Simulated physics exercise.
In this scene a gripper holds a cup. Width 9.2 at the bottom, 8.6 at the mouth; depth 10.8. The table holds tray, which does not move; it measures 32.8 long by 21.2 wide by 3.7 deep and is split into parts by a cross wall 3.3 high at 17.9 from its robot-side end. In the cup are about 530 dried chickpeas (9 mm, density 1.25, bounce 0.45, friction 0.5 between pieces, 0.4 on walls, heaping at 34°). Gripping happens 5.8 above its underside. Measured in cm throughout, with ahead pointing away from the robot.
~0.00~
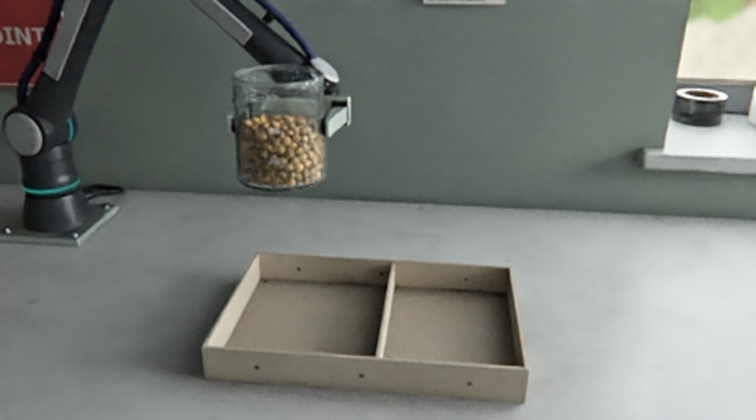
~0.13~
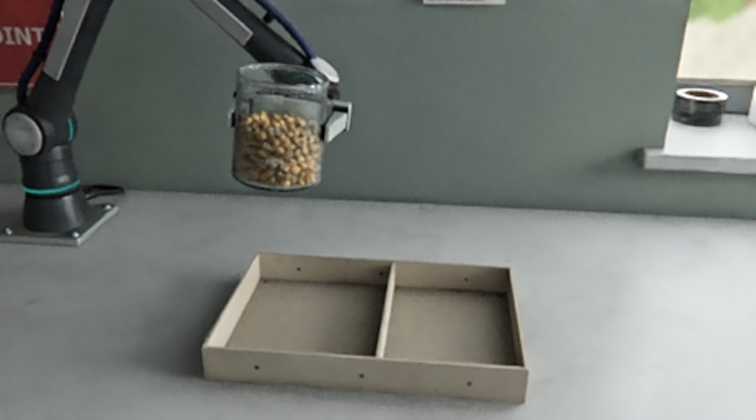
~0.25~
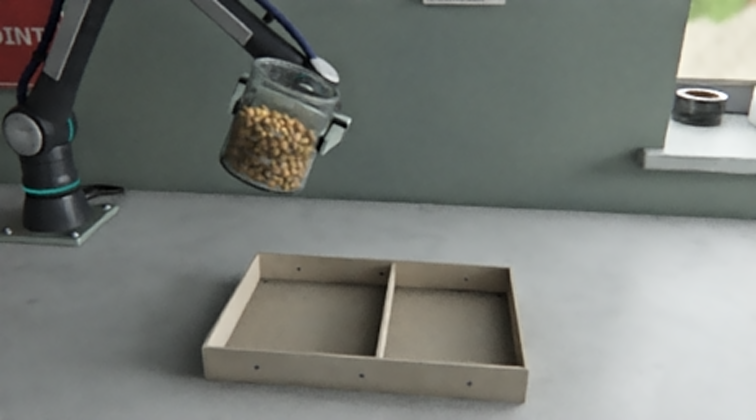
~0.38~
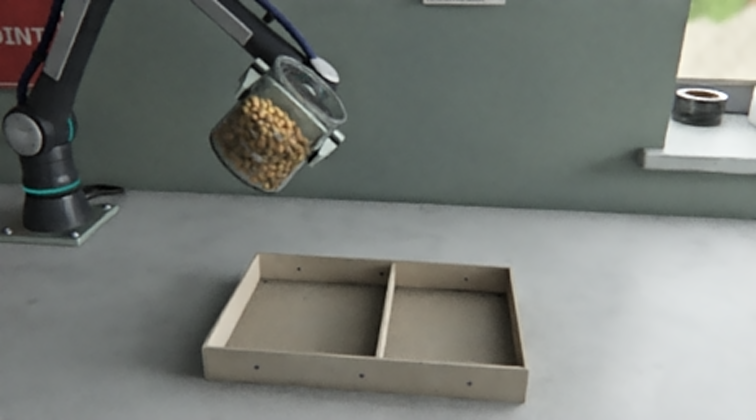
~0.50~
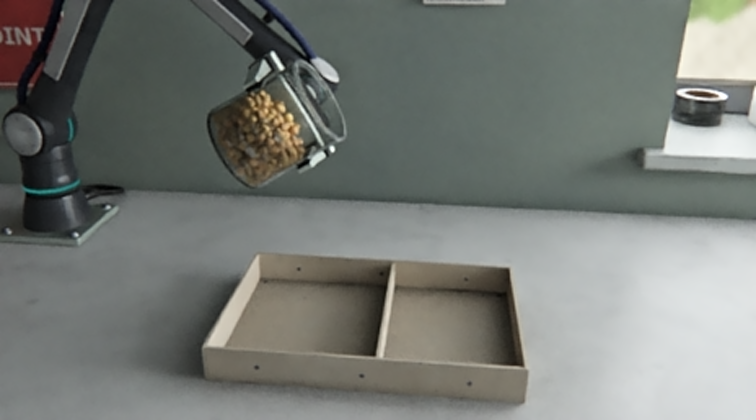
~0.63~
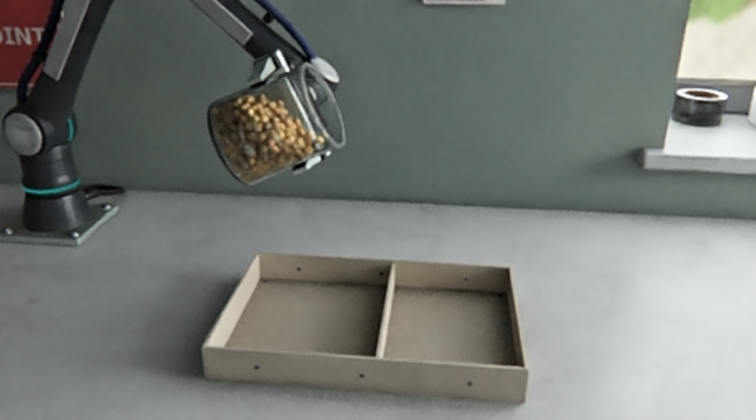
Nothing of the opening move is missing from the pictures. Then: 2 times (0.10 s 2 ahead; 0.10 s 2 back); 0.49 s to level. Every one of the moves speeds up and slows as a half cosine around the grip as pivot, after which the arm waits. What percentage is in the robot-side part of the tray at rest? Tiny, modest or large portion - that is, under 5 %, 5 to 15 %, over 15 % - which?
A tiny portion.
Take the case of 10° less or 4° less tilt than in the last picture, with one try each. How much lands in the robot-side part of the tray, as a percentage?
0 and 0 %.
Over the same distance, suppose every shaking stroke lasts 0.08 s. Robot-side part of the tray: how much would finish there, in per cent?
Roughly 0 percent would.
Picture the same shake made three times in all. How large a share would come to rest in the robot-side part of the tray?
Roughly 0 percent.
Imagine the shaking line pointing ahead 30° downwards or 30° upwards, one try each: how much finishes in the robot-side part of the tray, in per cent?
First try about 0 %, second try about 0 %.
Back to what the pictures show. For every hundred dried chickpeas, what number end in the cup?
Roughly 100 in a hundred.
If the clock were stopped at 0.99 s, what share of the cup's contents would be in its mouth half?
35 per cent.
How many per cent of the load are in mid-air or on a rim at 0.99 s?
I'd reckon close to 0 per cent.
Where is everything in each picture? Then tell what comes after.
The first frame shows cup middle at (281, 127), level; upper third of the load around (280, 130), from x 240 to 320, top at y 115; 529 in the cup.
The second frame shows cup middle at (280, 127), tilted 6° forward; upper third of the load around (276, 130), from x 240 to 320, top at y 115.
The third frame shows cup middle at (279, 127), tilted 22° forward; upper third of the load around (266, 128), from x 230 to 315, top at y 105.
The fourth frame shows cup middle at (278, 126), tilted 43° forward; upper third of the load around (259, 122), from x 220 to 305, top at y 100.
The fifth frame shows cup middle at (277, 126), tilted 59° forward; upper third of the load around (256, 115), from x 220 to 305, top at y 90.
The sixth frame shows cup middle at (277, 125), tilted 65° forward; upper third of the load around (251, 115), from x 220 to 320, top at y 95; 529 in the cup.
By 0.99 s, tilted 65° forward, highest piece 26 above the table; 529 in the cup.
By 1.34 s, tilted 19° forward, highest piece 29 above the table; 524 in the cup, 5 in the robot-side part.
By 1.72 s, level, highest piece 28 above the table; 524 in the cup, 4 in the robot-side part, 1 in the far-side part.
By 2.77 s, level, highest piece 28 above the table; 524 in the cup, 4 in the robot-side part, 1 in the far-side part.
Final count, 524 in the cup, 4 in the robot-side part, 1 in the far-side part. That is 1 % in the robot-side part of the tray.
